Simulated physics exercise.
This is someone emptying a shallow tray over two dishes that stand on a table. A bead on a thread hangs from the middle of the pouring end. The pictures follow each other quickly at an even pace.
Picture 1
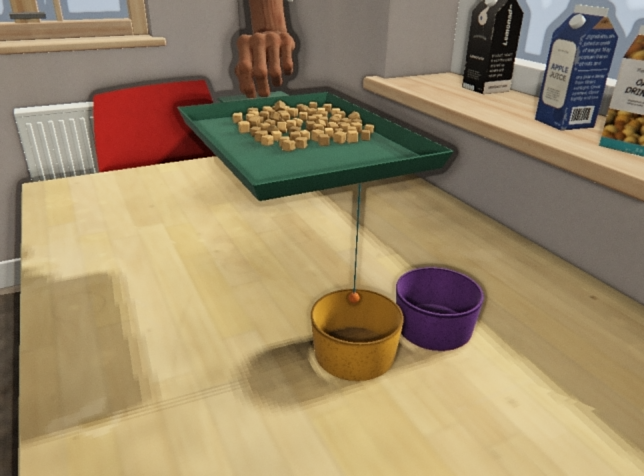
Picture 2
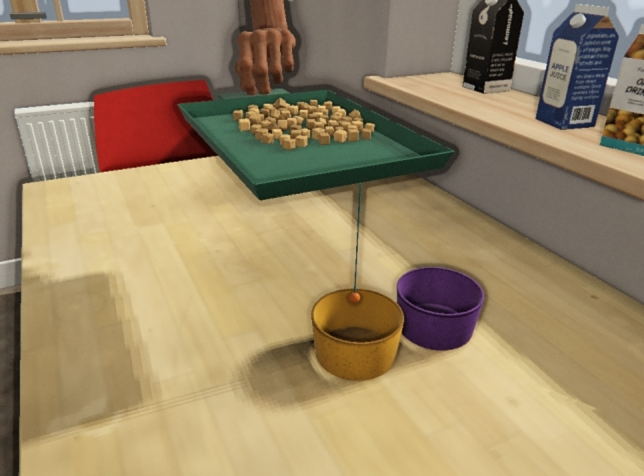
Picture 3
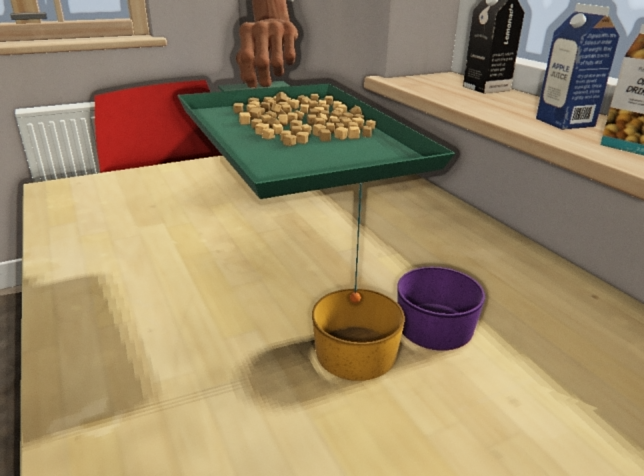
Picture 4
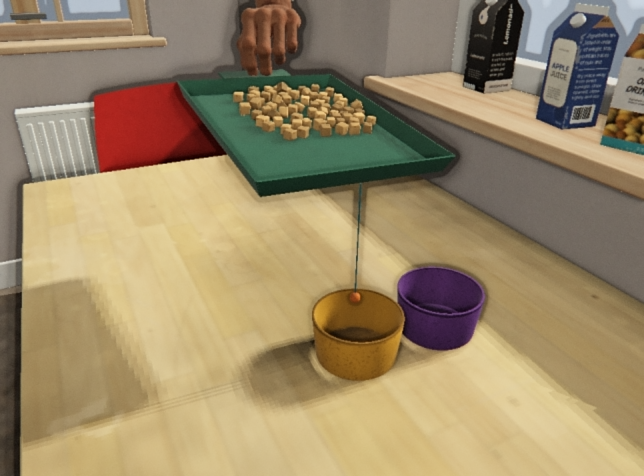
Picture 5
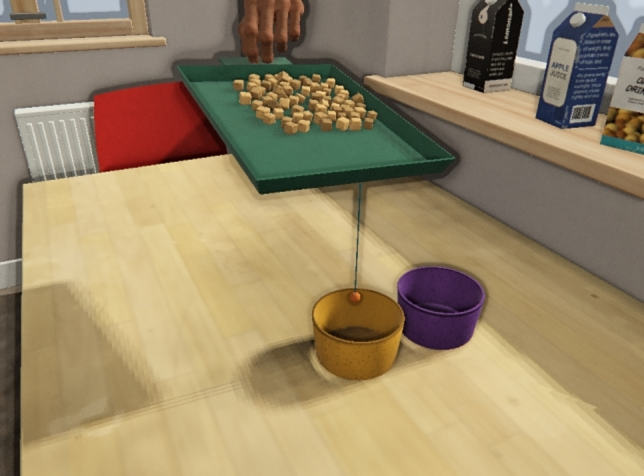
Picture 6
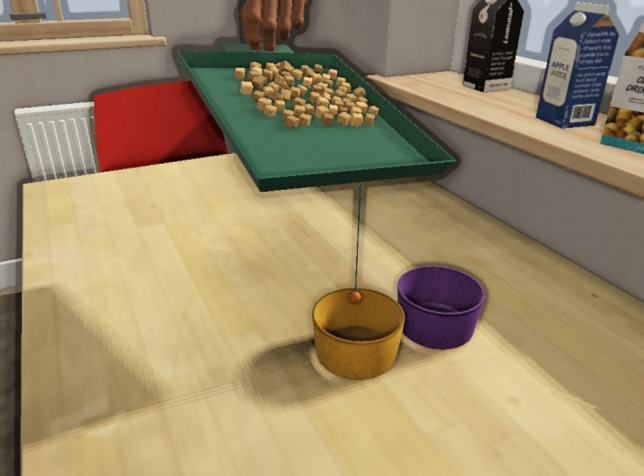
A hand held a green tray of small wooden cubes above an orange dish and a purple one on a table, then raised its far end slightly, tilting it gradually while the cubes stayed bunched together.
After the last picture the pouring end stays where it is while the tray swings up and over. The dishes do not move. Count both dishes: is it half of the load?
They take the larger part between them.
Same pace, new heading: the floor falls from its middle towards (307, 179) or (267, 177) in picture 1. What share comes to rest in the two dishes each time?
About 10 and 0 per cent.
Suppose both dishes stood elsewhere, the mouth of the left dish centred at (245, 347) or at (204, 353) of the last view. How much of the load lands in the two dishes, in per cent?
About 0 and 0 per cent.
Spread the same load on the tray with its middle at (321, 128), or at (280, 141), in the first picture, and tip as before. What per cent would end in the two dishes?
The first gives 80 %, the second 60 %.
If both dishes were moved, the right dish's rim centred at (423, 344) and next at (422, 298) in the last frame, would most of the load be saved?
One: The smaller part. Two: Over half.
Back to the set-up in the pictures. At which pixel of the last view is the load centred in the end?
Close to (435, 328).
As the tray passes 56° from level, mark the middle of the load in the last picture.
Around (407, 151).
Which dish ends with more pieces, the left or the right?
That is the dish on the right.
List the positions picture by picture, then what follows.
Corners of the pouring end (259, 181) and (444, 150), level; middle of the load (297, 123), small wooden cubes; left dish (379, 358); right dish (464, 329); bead on its thread (354, 298), in the first frame.
Corners of the pouring end (259, 180) and (445, 150), level; middle of the load (297, 121), in the second frame.
Corners of the pouring end (260, 179) and (446, 151), tipped barely, lowest at the right corner; middle of the load (298, 115), in the third frame.
Corners of the pouring end (261, 177) and (446, 154), tipped a little, lowest at the right corner; middle of the load (299, 107), in the fourth frame.
Corners of the pouring end (262, 175) and (446, 156), tipped a little, lowest at the right corner; middle of the load (299, 99), in the fifth frame.
Corners of the pouring end (263, 173) and (447, 158), tipped a little, lowest at the right corner; middle of the load (301, 90); left dish (381, 357); right dish (465, 327), in the sixth frame.
Just after the last frame, tray tipped steeply; almost all on the tray; about a tenth in the air.
A moment on, tray tipped right over; roughly two thirds on the tray; about a tenth in the left dish; about a tenth in the right dish; about a tenth outside both; just a few in the air.
Further on, tray tipped past a quarter turn; about a tenth in the left dish; roughly two thirds in the right dish; roughly a quarter outside both.
When it is over, tray tipped past a quarter turn; about a tenth in the left dish; roughly two thirds in the right dish; roughly a quarter outside both.
